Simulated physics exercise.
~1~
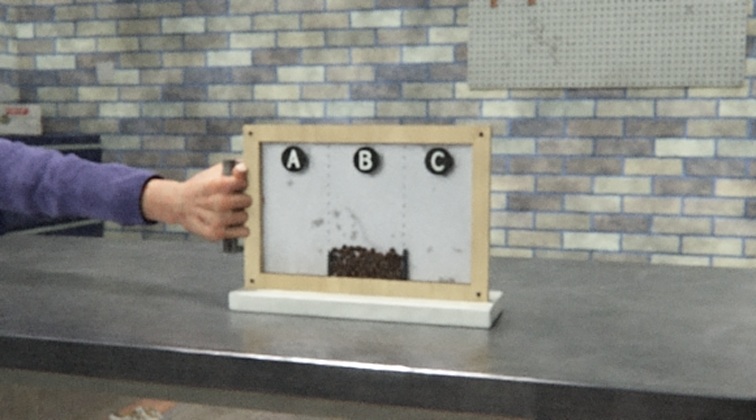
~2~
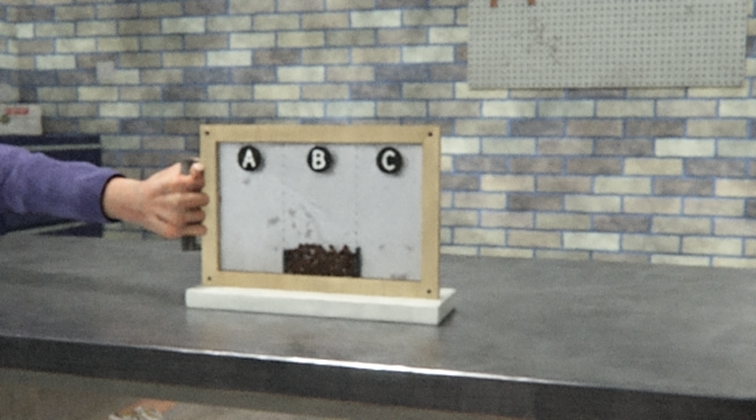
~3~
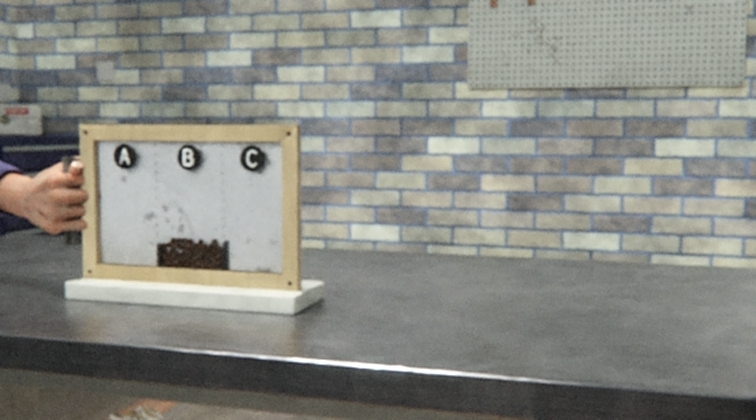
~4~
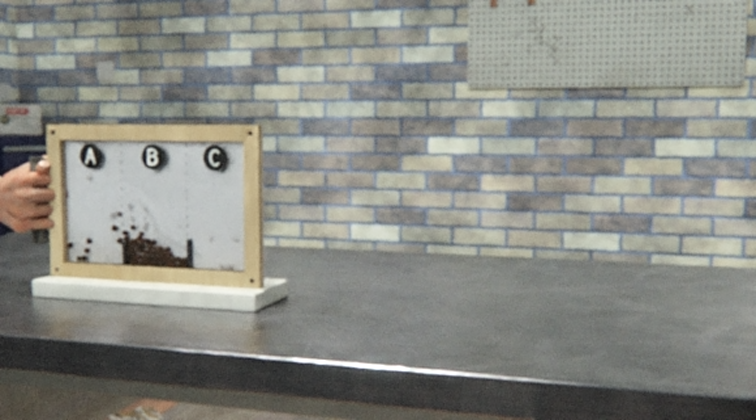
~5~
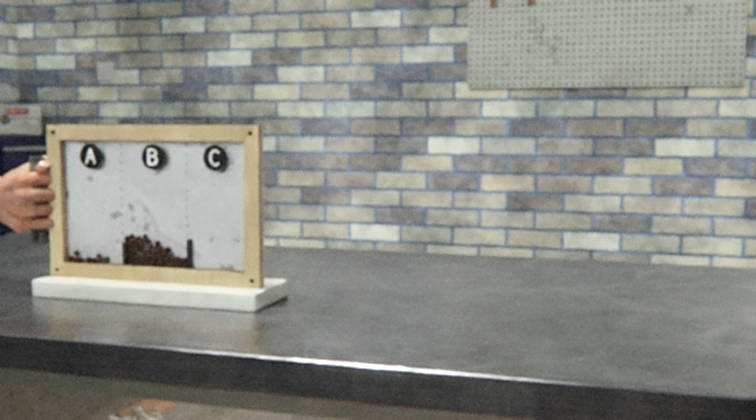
A hand slides the framed case left and stops, leaving some dark beads spilled under A.
